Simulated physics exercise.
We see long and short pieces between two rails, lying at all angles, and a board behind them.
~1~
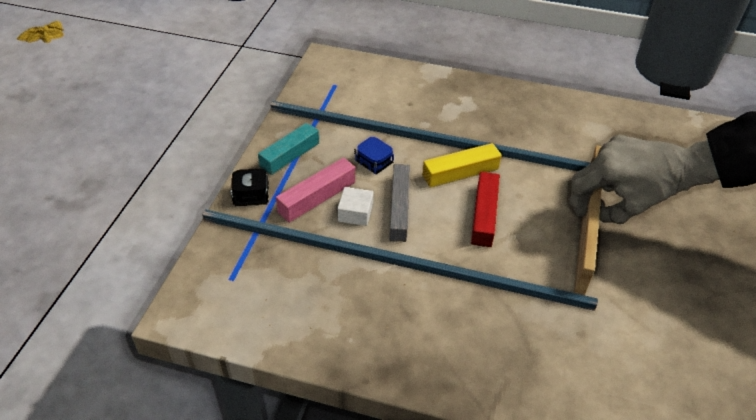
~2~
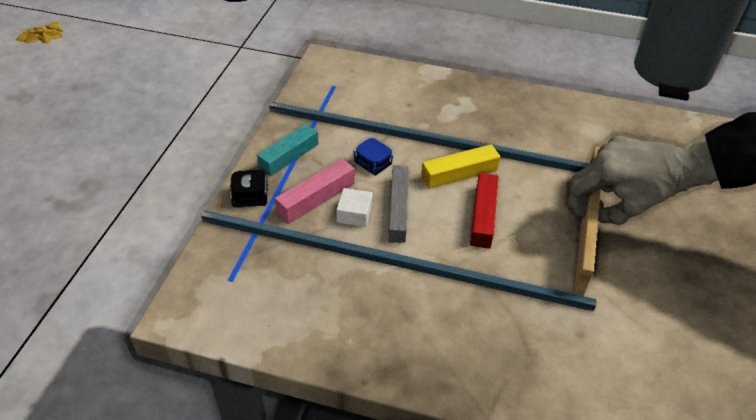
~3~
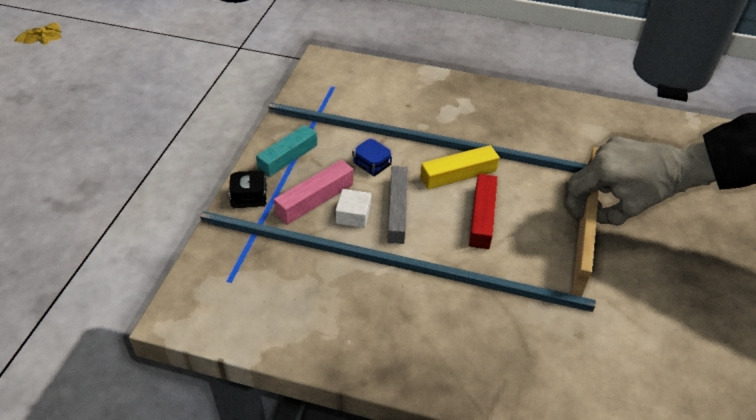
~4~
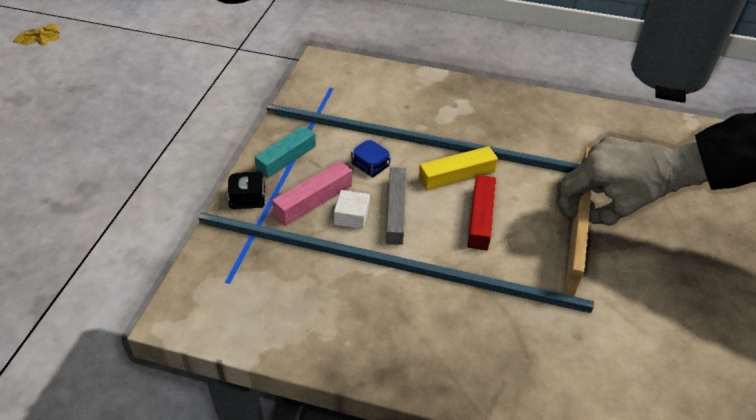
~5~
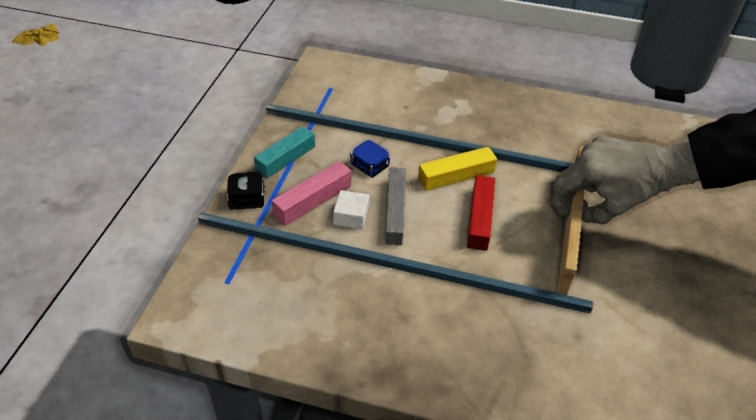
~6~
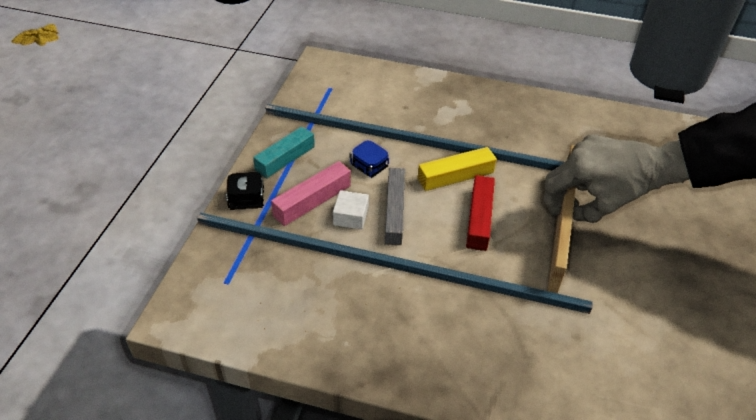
A gloved hand held a wooden board upright between two rails and slid it a short way left toward the scattered colored blocks, which stayed where they lay around a blue line.
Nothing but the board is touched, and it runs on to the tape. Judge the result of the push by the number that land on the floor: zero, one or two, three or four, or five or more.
The count that comes down will most likely be three, maybe four.
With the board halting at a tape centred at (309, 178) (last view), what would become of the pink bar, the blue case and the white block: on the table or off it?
Lab note - pink bar not toppled, blue case not toppled, white block not toppled.
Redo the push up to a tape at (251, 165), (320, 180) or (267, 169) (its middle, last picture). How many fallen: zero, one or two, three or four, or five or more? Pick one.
In turn: Five or more; 1 or 2; at least five.
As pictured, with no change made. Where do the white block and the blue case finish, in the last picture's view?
Look around (217, 200) for the first and around (267, 120) for the second.
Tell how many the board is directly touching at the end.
Tally at the end: 2.
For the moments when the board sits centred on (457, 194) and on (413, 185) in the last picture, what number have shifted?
The counts are 3 and 5.
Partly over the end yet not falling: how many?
The tally is 2.
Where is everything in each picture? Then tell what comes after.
The first frame shows black case (250, 188); turquoise bar (289, 148); pink bar (317, 190); board (590, 217); tape (290, 169).
The second frame shows turquoise bar (288, 150); blue case (374, 157).
The third frame shows pink bar (315, 191); yellow stick (460, 167).
The fourth frame shows black case (246, 191); red stick (482, 212).
The fifth frame shows turquoise bar (285, 152); board (574, 218).
The sixth frame shows black case (245, 191); turquoise bar (285, 152); pink bar (312, 193); board (565, 216); tape (286, 172).
A little later, none off yet; black case at rest near (245, 191); turquoise bar at rest near (285, 152); pink bar at rest near (312, 193).
Next, none off yet; black case at rest near (245, 191); turquoise bar at rest near (285, 152); pink bar at rest near (310, 191).
Later still, none off yet; black case shifted about its own width near (219, 180); turquoise bar shifted a little near (261, 142); pink bar shifted about its own width near (250, 178).
When it is over, the number that fall off is three or four; down, pink bar, turquoise bar and black case.
